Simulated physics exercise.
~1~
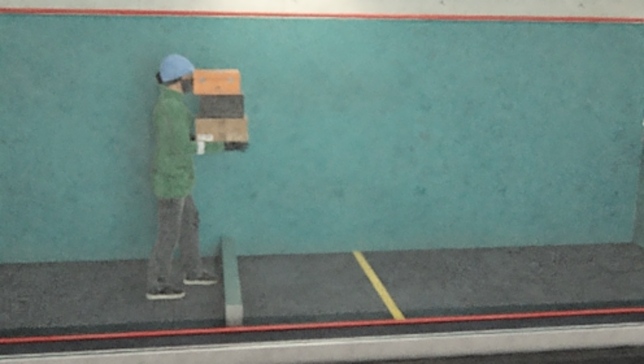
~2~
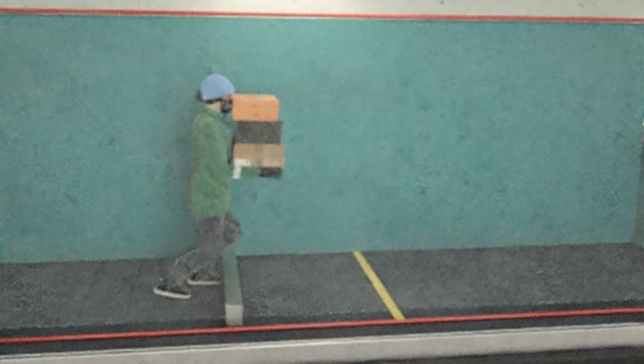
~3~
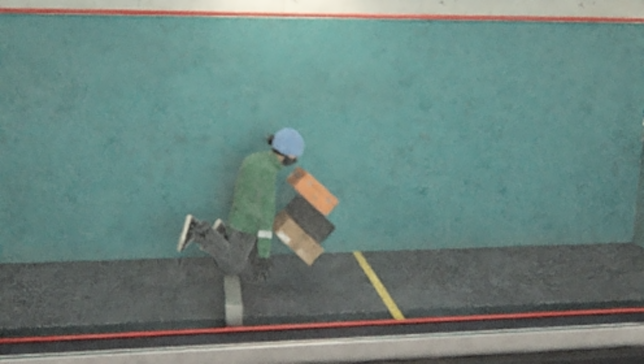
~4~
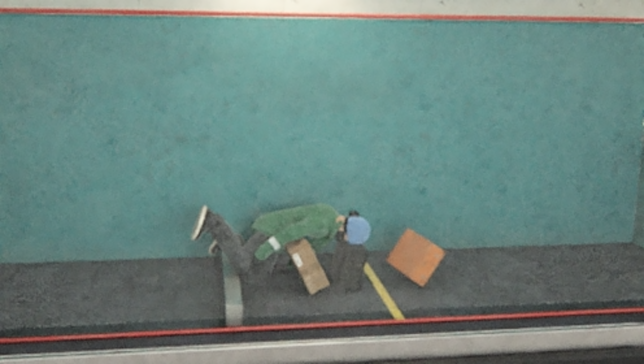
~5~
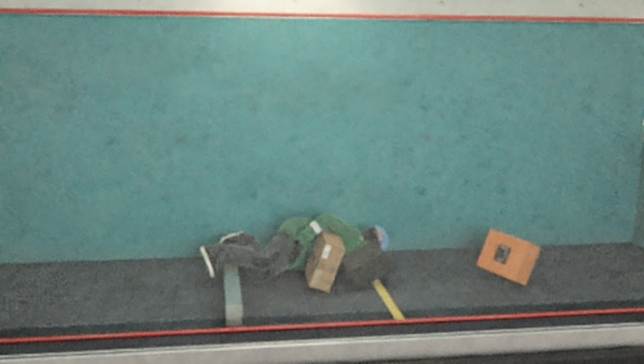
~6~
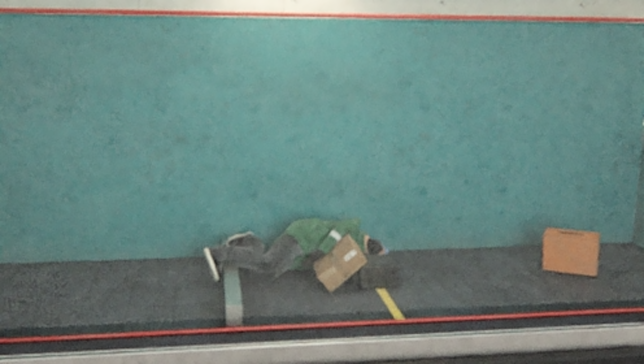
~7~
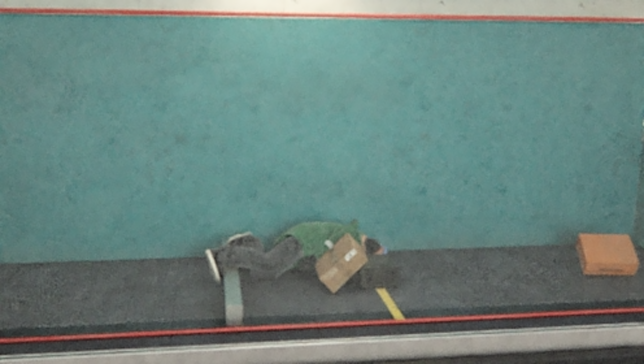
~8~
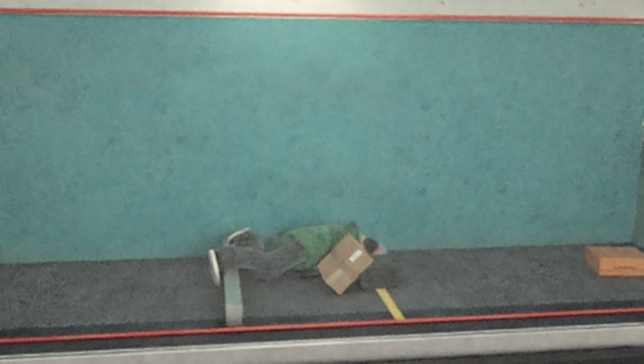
A person in a green top and blue cap carried three stacked boxes right, pitched over a low barrier and fell flat; the orange box tumbled far past the yellow line, while the brown carton stopped just short of it beside them.
